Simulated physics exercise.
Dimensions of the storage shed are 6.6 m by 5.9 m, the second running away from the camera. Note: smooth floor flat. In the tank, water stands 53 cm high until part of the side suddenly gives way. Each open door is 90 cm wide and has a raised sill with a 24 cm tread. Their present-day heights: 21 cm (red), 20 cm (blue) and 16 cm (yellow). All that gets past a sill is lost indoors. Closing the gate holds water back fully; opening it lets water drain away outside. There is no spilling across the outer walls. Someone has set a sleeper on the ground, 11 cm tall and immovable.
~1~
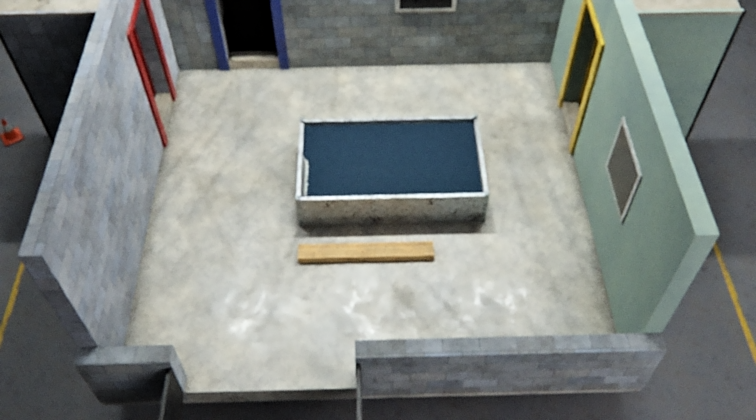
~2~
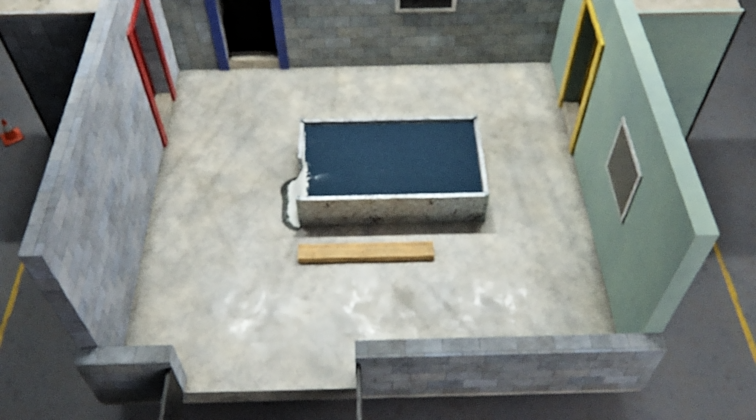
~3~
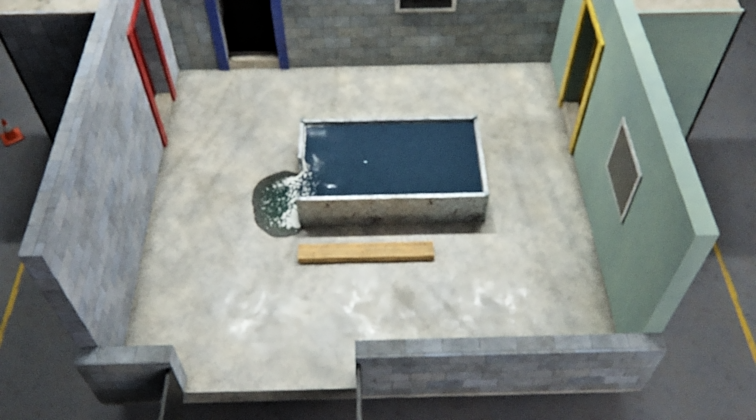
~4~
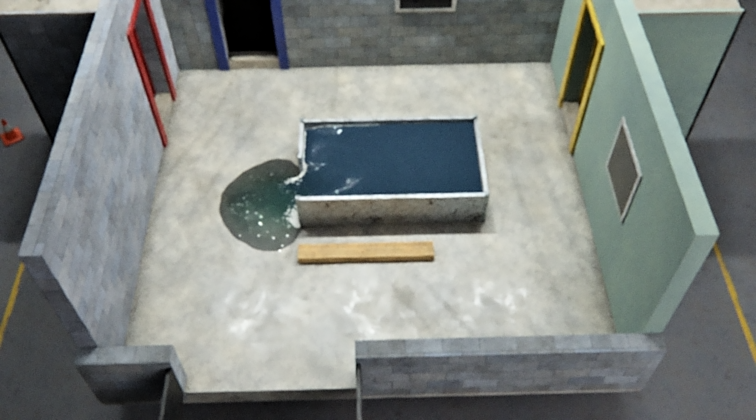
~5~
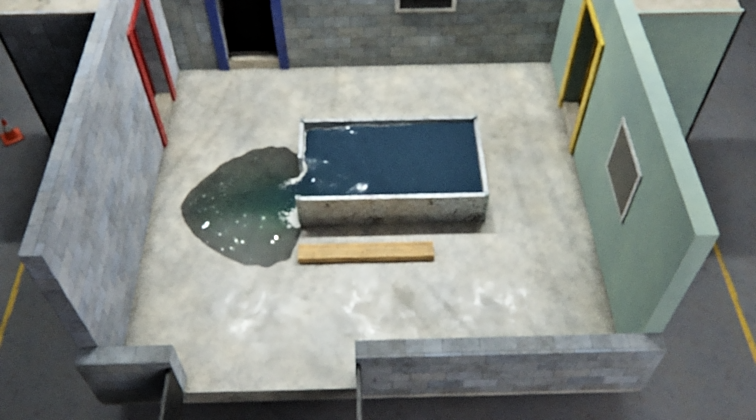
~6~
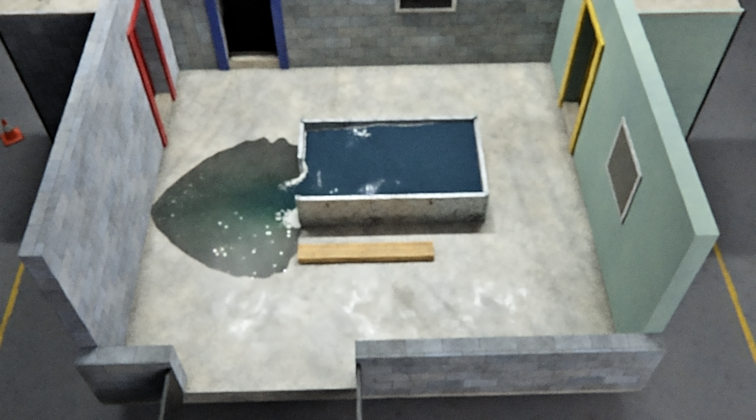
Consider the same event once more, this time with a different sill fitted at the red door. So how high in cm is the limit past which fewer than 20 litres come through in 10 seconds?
The limit is about 5.5 cm.
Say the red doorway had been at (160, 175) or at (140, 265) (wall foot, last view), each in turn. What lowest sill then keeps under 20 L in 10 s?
Roughly 17 cm for the first and 16 cm for the second.
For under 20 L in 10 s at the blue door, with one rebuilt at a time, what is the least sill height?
Blue door - some 7.0 centimetres.
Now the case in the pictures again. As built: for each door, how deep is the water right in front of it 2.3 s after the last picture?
The red door has 11 cm, the blue door 5 cm and the yellow door 0 cm.
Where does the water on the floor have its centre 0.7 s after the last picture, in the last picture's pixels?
The water is centred near (353, 190).
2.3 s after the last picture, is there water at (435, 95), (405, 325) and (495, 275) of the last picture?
Spot one bone dry, spot two bone dry, spot three bone dry.
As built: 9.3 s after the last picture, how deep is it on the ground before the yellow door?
Some 5.5 cm.
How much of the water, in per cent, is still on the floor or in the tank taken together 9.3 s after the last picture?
Around 86 in a hundred parts remain.
Then, 0.7 s after the last picture water covers 20 % of the floor, deepest (28 cm) near (294, 209); it has not reached the red door.
Then, 2.3 s after the last picture water covers 30 % of the floor, deepest (27 cm) near (121, 364); 11 cm at the red door, 0 litres in over its 21 cm sill.
Then, 9.3 s after the last picture water covers 90 % of the floor, deepest (9 cm) near (294, 209); 6 cm at the red door, 0 litres in over its 21 cm sill.
At the red door as built, the water peaked near 11 cm, 2.1 s after the last picture.
With a sill of 5 cm, 27 litres would have come in within the 10 s; with 7 cm, 10 litres. So under 20 litres takes about 5.5 cm.
